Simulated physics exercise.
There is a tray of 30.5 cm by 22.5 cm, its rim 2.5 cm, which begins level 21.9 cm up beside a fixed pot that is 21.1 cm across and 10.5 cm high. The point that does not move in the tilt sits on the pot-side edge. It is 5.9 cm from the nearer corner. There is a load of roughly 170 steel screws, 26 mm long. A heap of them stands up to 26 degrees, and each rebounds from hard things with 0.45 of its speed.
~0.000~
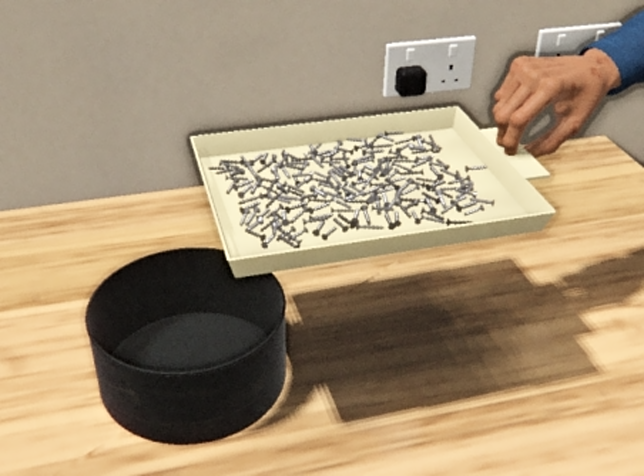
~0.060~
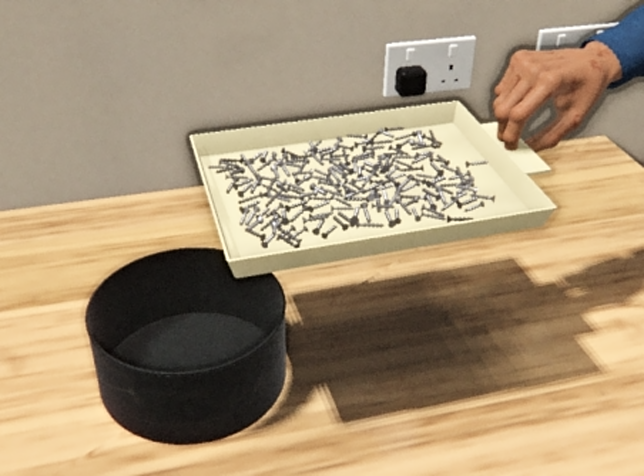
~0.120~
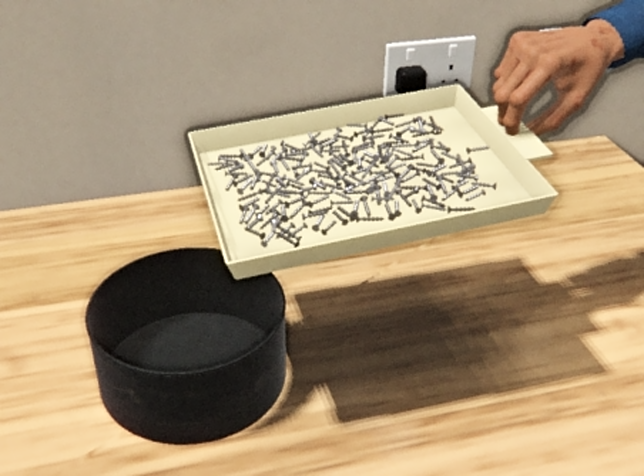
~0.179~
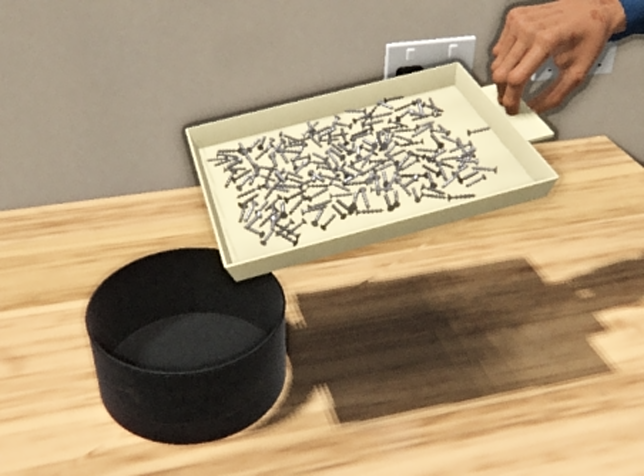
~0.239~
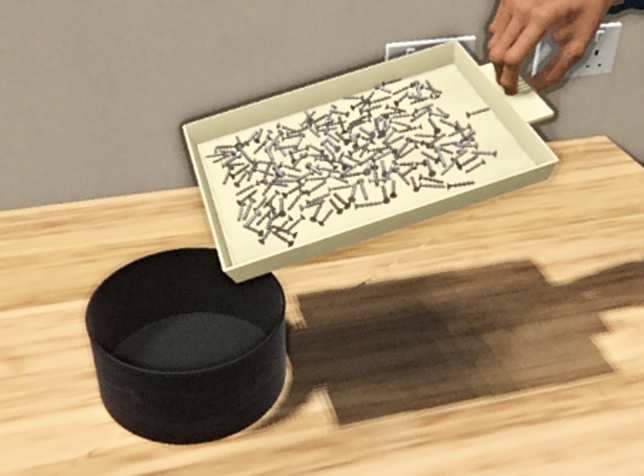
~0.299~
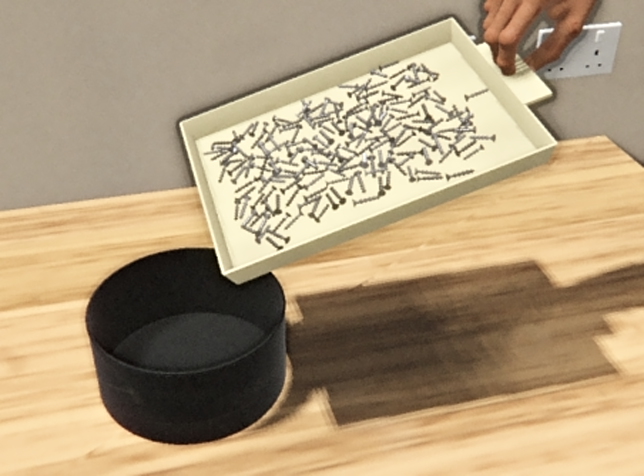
A shallow cream tray strewn with grey steel screws is held above a pale wooden worktop against a grey wall, seen from slightly above. A round black pot stands empty at the lower left, white sockets are on the wall behind, and a blue-sleeved hand grips the tray's right-hand tab. The hand raises that end, steadily tilting the tray towards the pot, while the screws stay spread across it and the view keeps still.
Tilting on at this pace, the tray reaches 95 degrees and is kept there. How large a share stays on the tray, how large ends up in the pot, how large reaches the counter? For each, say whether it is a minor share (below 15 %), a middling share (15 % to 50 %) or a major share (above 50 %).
Tray: Probably a low amount. Pot: Probably an intermediate amount. Counter: Probably over half of it.
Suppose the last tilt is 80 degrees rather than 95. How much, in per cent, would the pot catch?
It would be near 45 per cent.
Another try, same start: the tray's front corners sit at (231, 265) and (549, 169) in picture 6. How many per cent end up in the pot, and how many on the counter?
Final per cent - pot 25, counter 75.
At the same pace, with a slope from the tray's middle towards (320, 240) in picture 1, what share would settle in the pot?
About 10 per cent.
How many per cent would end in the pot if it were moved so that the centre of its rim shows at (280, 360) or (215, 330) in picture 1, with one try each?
70 and 90 %.
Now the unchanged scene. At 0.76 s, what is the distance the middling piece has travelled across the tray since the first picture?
I'd say close to 13 centimetres.
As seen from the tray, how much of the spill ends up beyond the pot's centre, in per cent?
Around 70 per cent, give or take.
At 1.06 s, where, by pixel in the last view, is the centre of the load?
Near (200, 277).
After 0.76 s, tilt 56 degrees; the tray holds 100 %, the pot 0 %.
Then, at 1.06 s, tilt 80 degrees; the tray holds 55 %, the pot 10 %.
After 1.46 s, tilt 95 degrees; the tray holds 0 %, the pot 40 %.
In the end, at 2.3 s, tray 0 %, pot 40 %, counter 60 %.
